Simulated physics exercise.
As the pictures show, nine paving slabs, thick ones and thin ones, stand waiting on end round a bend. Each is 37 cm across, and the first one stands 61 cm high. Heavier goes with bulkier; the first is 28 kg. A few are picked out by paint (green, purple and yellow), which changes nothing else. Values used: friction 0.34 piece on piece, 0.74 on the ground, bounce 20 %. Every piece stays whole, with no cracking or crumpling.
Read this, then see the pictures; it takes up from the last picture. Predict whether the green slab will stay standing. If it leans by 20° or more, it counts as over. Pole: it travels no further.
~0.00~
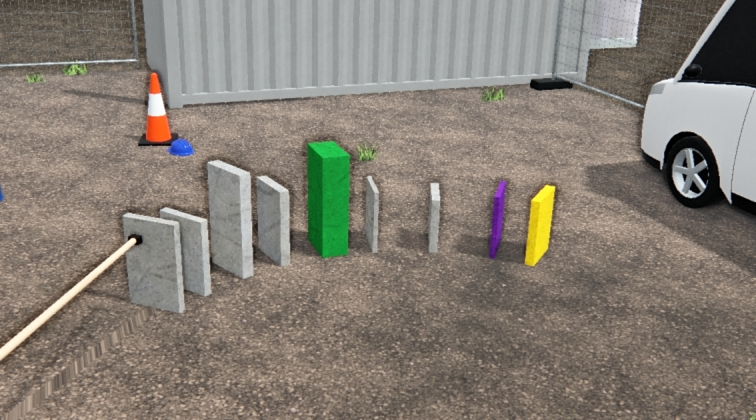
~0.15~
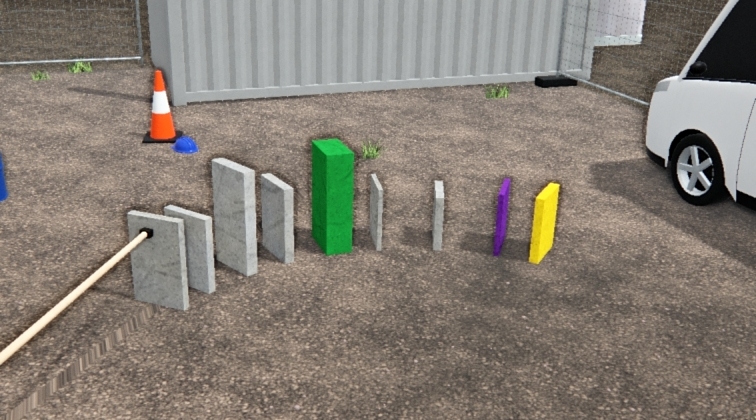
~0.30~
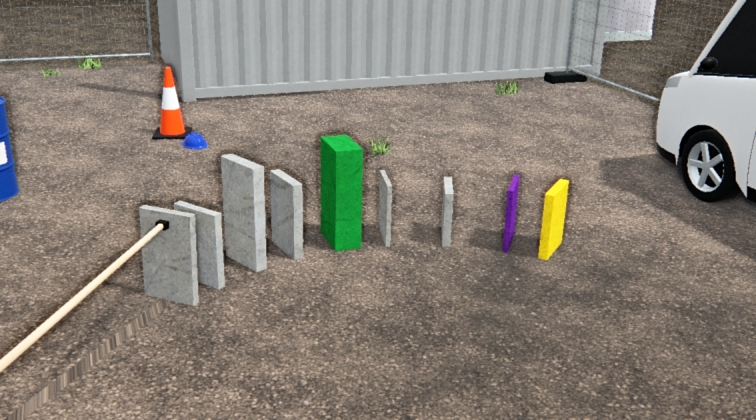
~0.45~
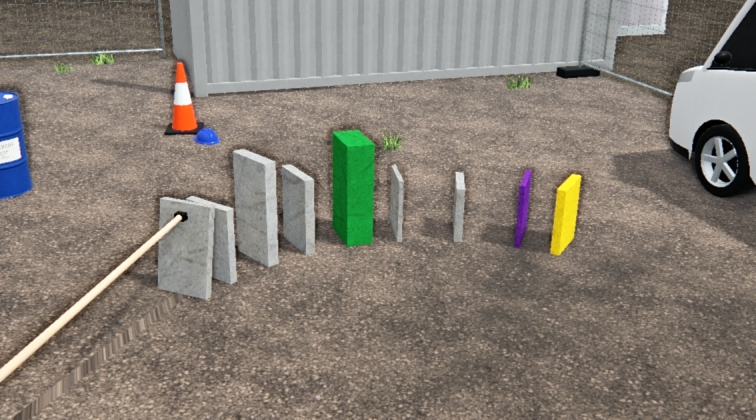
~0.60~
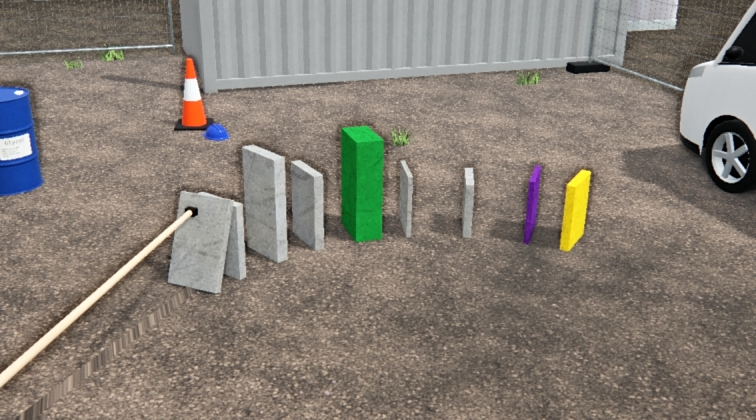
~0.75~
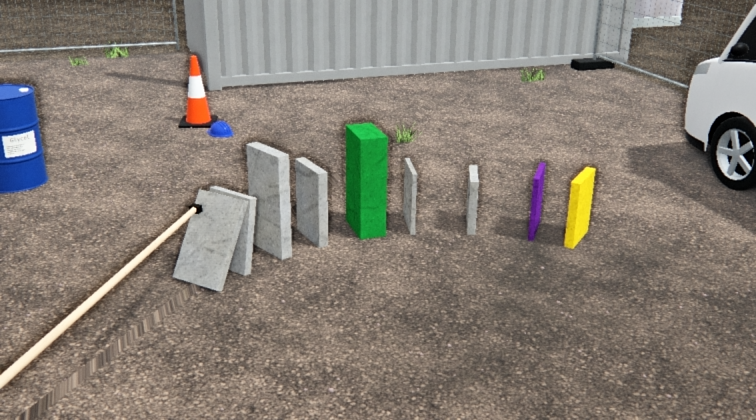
Prediction: It will not.
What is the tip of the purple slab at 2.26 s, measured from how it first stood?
My estimate is close to 0°.
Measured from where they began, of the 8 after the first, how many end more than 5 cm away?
That comes to 8 in total.
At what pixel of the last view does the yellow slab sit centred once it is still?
Look near (618, 244) in the final frame.
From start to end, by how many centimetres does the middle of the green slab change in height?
25 cm lower.
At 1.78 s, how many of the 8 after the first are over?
3 by that time.
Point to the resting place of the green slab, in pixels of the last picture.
Somewhere close to (425, 200), I'd say.
After 1.10 s, 1 of the 8 other slabs over; green slab unmoved.
After 1.78 s, 3 of the 8 other slabs over; green slab leaning 18°.
After 2.26 s, 6 of the 8 other slabs over; green slab lying flat.
After 2.70 s, 8 of the 8 other slabs over; green slab lying flat; purple slab leaning 56°.
At rest (3.4 s), 8 of the 8 other slabs over; green slab lying flat; yellow slab lying flat; purple slab lying flat. Not one is left standing. As the last picture would show them, middles, green slab near (425, 200), yellow slab near (618, 244).
